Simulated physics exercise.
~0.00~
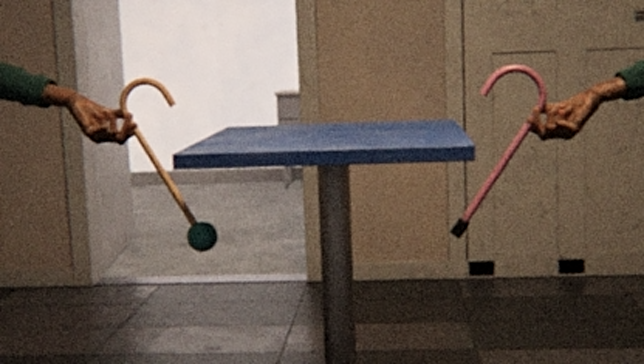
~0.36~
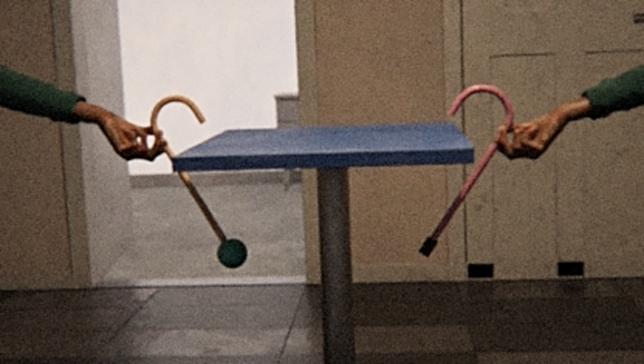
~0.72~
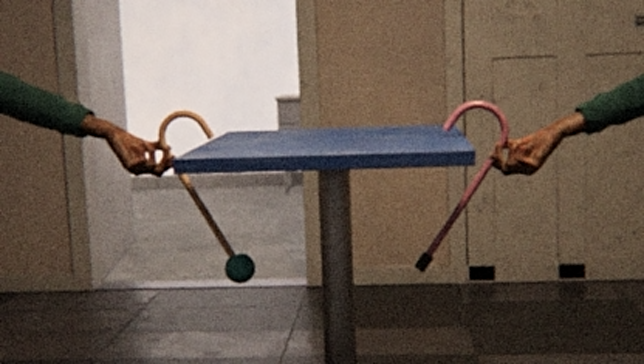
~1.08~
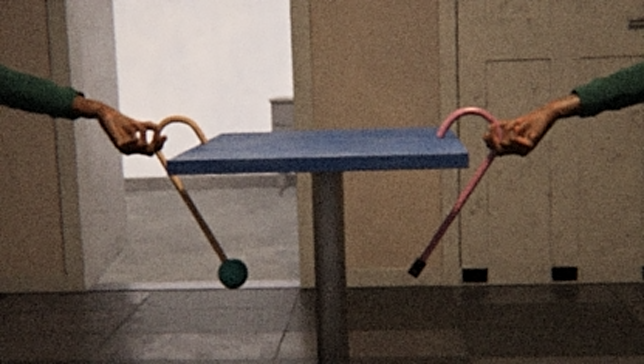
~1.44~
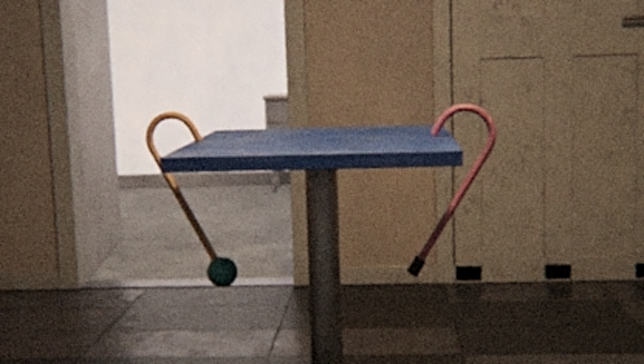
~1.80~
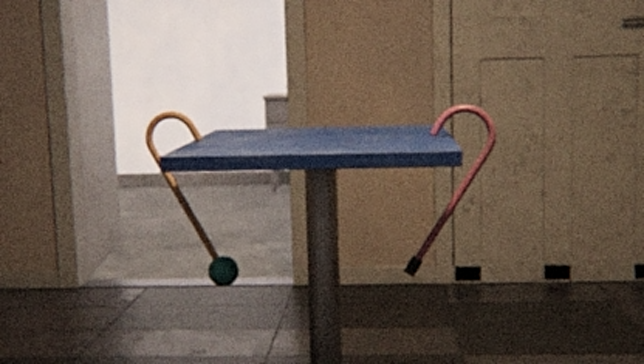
In a dim room with a blue table, two hands brought in an orange hooked stick with a dark green ball and a pink cane, lowered their handles over opposite edges, then let go and withdrew, leaving both hanging there, still.
